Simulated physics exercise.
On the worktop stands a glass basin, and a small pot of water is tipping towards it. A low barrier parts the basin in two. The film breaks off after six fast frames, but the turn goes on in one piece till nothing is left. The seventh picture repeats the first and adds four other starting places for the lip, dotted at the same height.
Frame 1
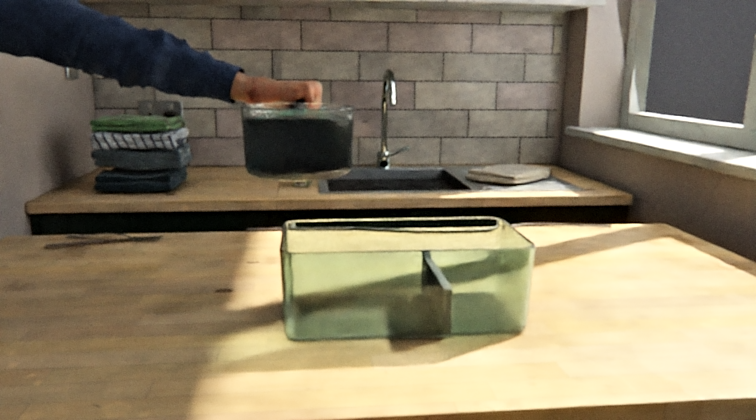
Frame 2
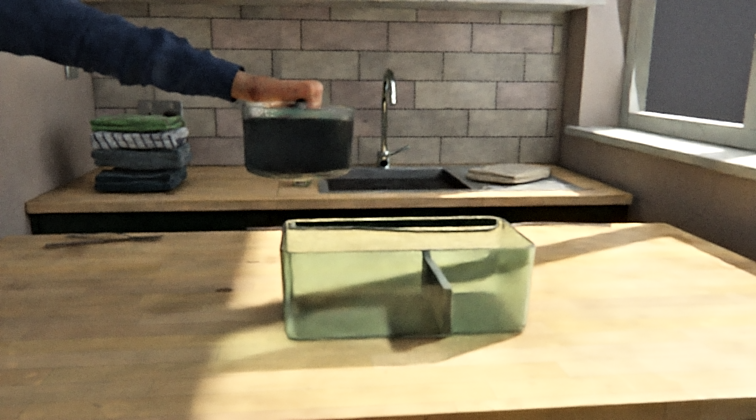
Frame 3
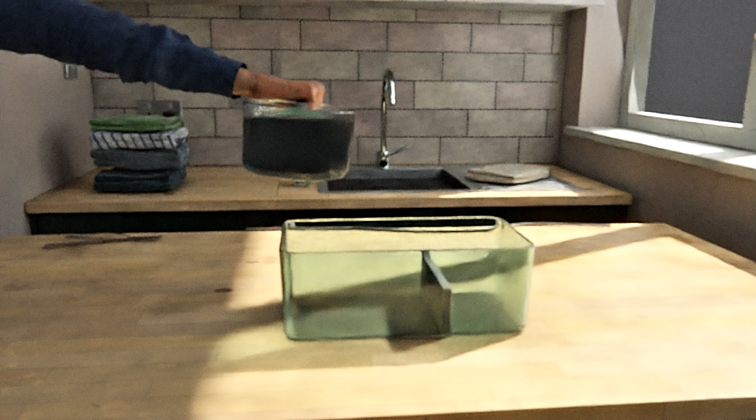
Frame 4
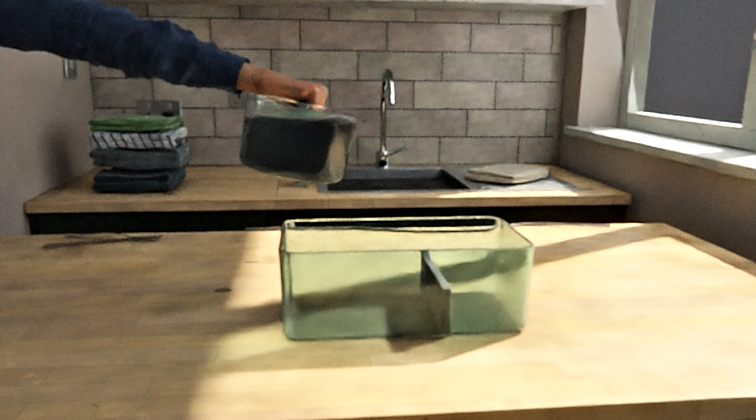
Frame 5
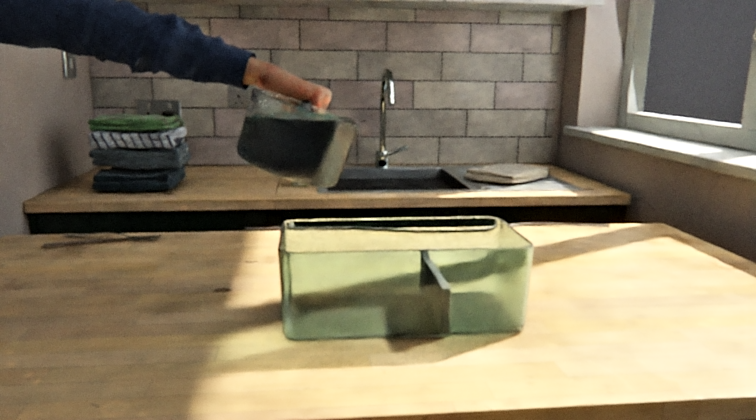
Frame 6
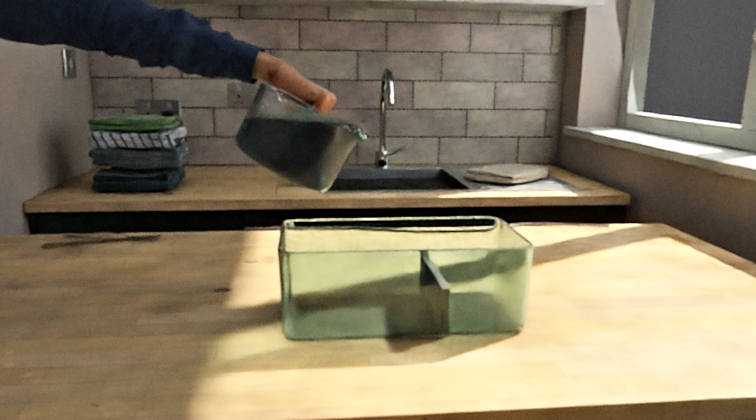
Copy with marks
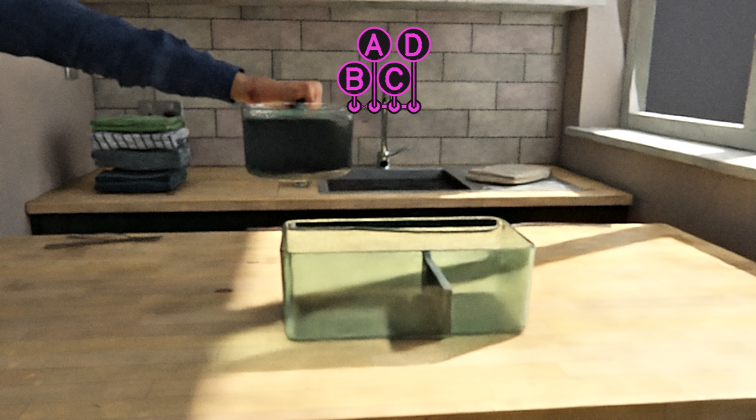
In a sunlit kitchen, a hand in a blue sleeve holds a small clear pot of dark water above a greenish glass basin with a low barrier inside, standing on a wooden worktop. The pot stays nearly level at first, then the hand tilts it steadily to the right until water reaches its lip.
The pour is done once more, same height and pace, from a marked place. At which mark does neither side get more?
Spot C.
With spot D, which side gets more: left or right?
The right side.
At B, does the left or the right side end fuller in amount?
More ends on the left.
On the marked copy, A at (374, 106); B at (354, 106); C at (394, 106); D at (413, 106).
Choosing A, about 78 % ends left of the wall and 20 % right of it.
Choosing B, about 97 % ends left of the wall and 2 % right of it.
Choosing C, about 46 % ends left of the wall and 53 % right of it.
Choosing D, about 18 % ends left of the wall and 81 % right of it.
